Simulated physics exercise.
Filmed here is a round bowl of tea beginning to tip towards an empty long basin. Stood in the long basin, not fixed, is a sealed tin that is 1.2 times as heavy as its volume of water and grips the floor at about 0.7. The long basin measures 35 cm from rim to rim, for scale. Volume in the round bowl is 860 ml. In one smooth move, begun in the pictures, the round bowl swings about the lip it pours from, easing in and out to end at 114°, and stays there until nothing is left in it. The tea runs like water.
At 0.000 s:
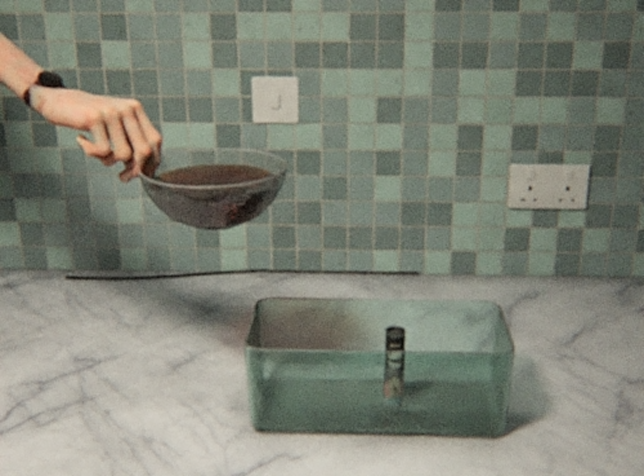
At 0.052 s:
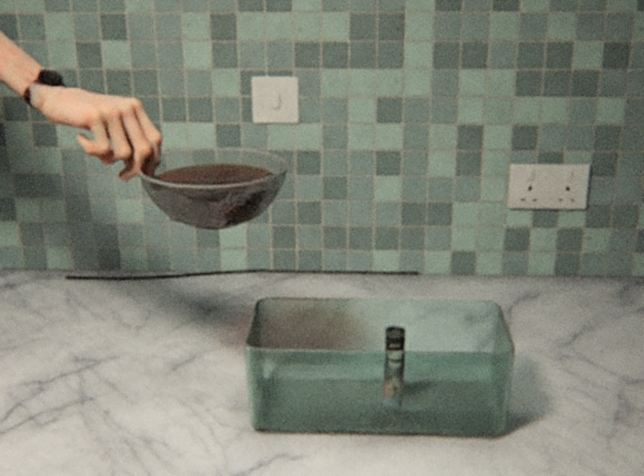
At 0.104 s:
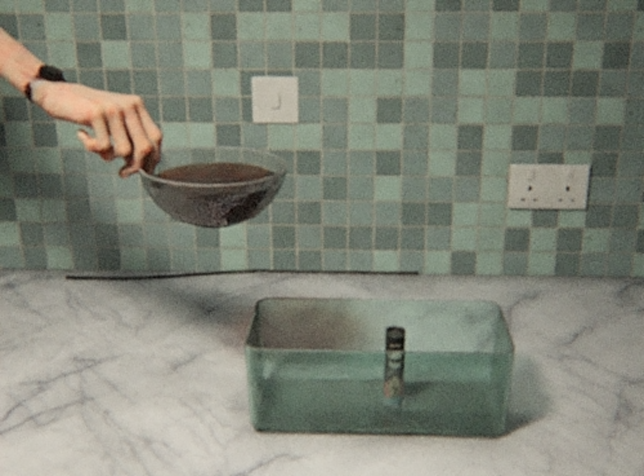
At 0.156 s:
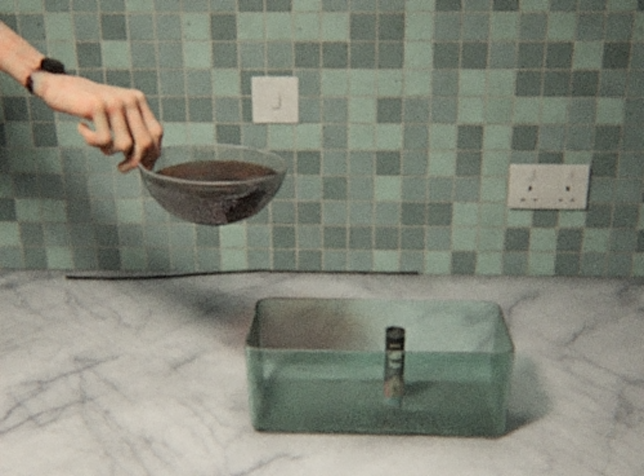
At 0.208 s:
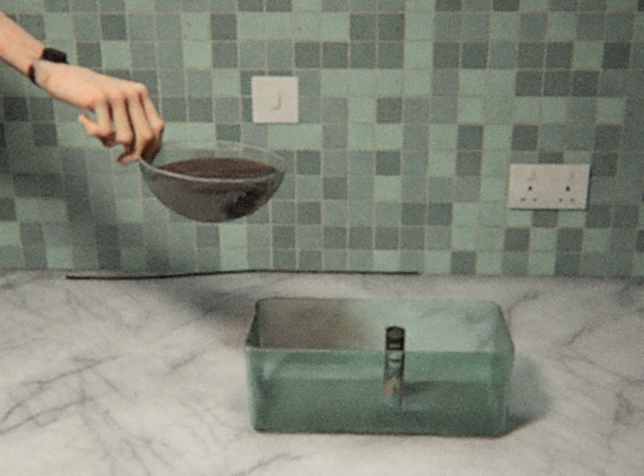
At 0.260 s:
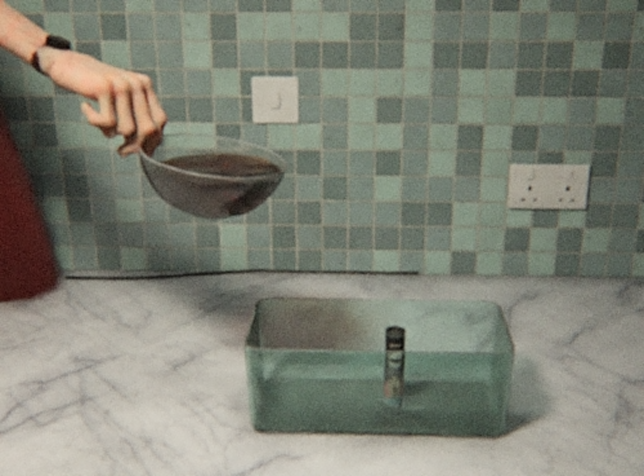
The clip shows a hand holding a round glass bowl of dark liquid above and left of a long clear basin with a small tin standing inside, then gradually tilting the bowl slightly to the right as something red appears at left.
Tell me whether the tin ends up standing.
It does not overbalance.
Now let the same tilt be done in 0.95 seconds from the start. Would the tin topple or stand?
Result: Tin upright.
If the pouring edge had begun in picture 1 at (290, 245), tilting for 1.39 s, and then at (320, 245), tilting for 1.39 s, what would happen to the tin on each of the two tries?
First it topples; then it stays up.
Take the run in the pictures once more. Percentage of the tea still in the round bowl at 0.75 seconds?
Around 42 in a hundred.
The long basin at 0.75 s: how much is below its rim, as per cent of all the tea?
Roughly 10 percent.
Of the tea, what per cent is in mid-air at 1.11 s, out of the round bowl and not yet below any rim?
Around 12 per cent of the liquid is in flight.
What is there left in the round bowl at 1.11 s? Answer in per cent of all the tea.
0 %.
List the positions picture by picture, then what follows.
In the first picture, it leans 0°; its right rim is at (286, 169); the tea meets the walls at (150, 179) and (281, 180); the long basin's rim runs from (251, 323) to (506, 327); the tin's top is at (395, 334).
In the second picture, it leans 0°; its right rim is at (286, 169); the tea meets the walls at (150, 179) and (281, 180).
In the third picture, it leans 2°; its right rim is at (286, 169); the tea meets the walls at (150, 177) and (281, 179).
In the fourth picture, it leans 4°; its right rim is at (286, 169); the tea meets the walls at (150, 175) and (281, 178).
In the fifth picture, it leans 6°; its right rim is at (286, 169); the tea meets the walls at (151, 171) and (281, 174).
In the sixth picture, it leans 10°; its right rim is at (286, 169); the tea meets the walls at (151, 167) and (283, 171).
By 0.75 s the tilt is 64° and 42 per cent is still to pour; the tin stands where it began.
By 1.11 s the tilt is 103° and 0 per cent is still to pour; the tin stands where it began.
By 1.48 s the tilt is 114° and 0 per cent is still to pour; the tin leans 4°.
By 1.89 s the tilt is 114° and 0 per cent is still to pour; the tin stands 1 cm from where it began.
At rest the tin stands where it began.
